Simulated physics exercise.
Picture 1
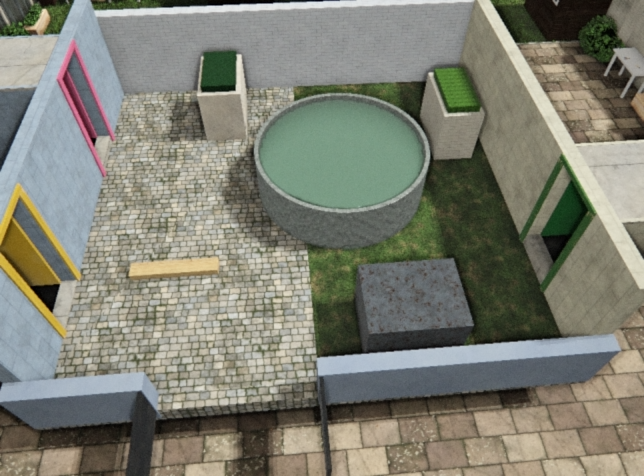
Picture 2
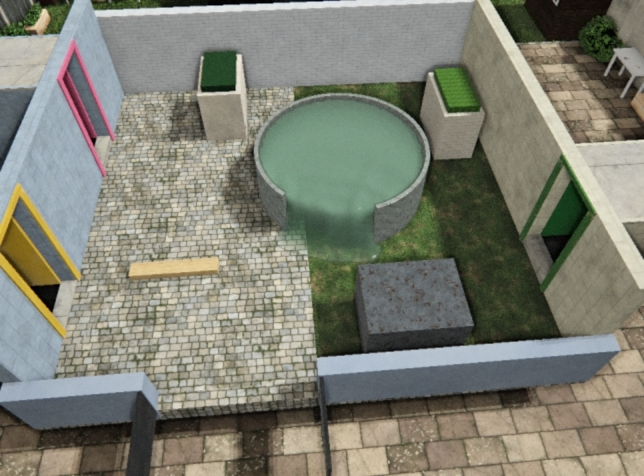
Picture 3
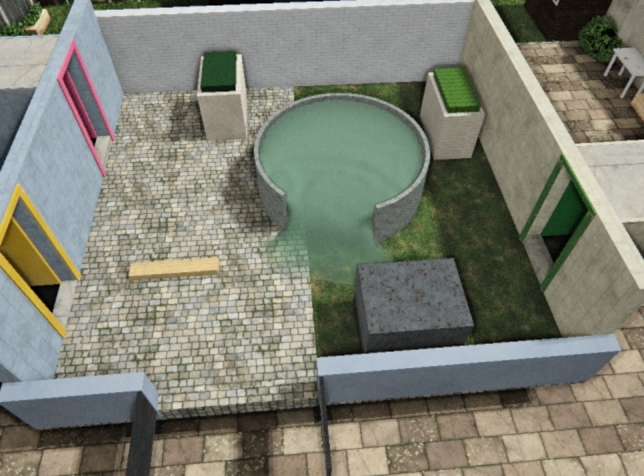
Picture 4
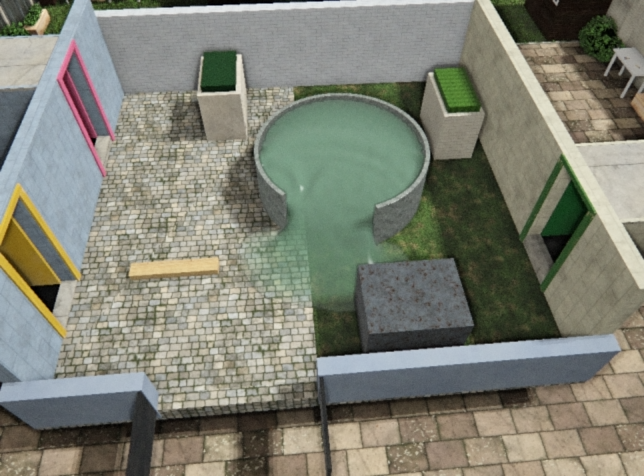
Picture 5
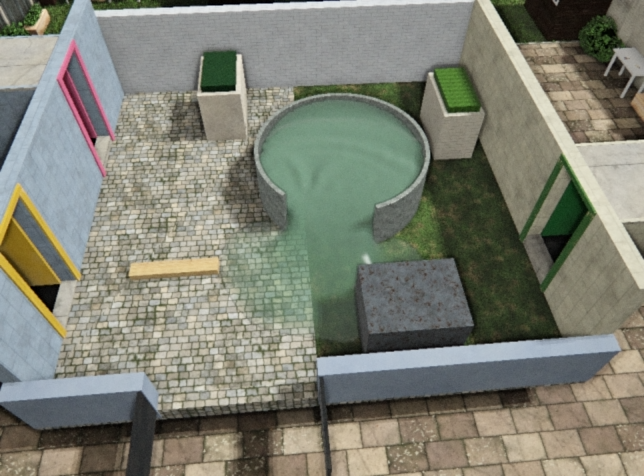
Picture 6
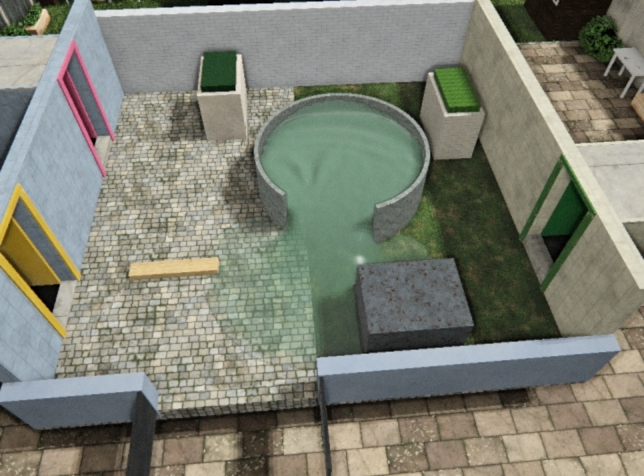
A large round stone pool of green water stands toward the back of a walled garden, seen from high above by a still camera. Cobbles with a wooden beam lie left, between pink and yellow doorways, while grass, a dark grey block and a green doorway lie right. The pool's front wall opens, and water pours through the gap, spreading forward beside the block and leftward over the cobbles.
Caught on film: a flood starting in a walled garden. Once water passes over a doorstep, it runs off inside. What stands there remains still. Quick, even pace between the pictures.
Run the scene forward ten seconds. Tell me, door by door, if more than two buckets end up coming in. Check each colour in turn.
Outcome: Green door: Does not exceed it. Yellow door: Exceeds it. Pink door: Does not exceed it.
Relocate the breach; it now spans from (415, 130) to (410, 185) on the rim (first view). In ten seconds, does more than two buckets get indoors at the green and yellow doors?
Green door: Exceeds it; yellow door: Exceeds it.
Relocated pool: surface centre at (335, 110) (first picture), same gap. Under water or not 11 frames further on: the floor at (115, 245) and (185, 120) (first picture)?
Soaked, bone-dry.
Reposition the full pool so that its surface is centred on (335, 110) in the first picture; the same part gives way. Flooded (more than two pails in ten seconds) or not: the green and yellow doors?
Lab note - green door never reaches it; yellow door crosses the line.
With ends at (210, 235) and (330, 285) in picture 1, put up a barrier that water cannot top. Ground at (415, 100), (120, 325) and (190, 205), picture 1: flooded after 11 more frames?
Taking the points in order - unwetted, unwetted, wetted.
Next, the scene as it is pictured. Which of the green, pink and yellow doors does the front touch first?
The green one.
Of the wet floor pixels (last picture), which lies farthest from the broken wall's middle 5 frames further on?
I'd say around (129, 395).
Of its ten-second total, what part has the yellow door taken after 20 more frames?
Roughly 20 %.
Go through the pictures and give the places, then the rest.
The first picture shows still water in the round pool at (342, 150).
In the second picture, the front is at (378, 246), out from the gap at (328, 232).
In the third picture, water pours out at (328, 235) and has run to a hidden place.
In the fourth picture, the front is at a hidden place, out from the gap at (327, 236).
In the fifth picture, water pours out at (327, 236) and has run to (251, 317).
In the sixth picture, water pours out at (327, 236) and has run to (264, 356).
A moment on, water covers 30 % of the floor; the green door not reached, the yellow door not reached, the pink door not reached.
Next, water covers 40 % of the floor; the green door wet at the sill, nothing in, the yellow door not reached, the pink door not reached.
Then, water covers 50 % of the floor; the green door wet at the sill, nothing in, the yellow door under two buckets in, the pink door not reached.
Later, water covers 75 % of the floor; the green door wet at the sill, nothing in, the yellow door over two buckets in, the pink door wet at the sill, nothing in.
In the end, water covers 95 % of the floor; the green door wet at the sill, nothing in, the yellow door over two buckets in, the pink door wet at the sill, nothing in.
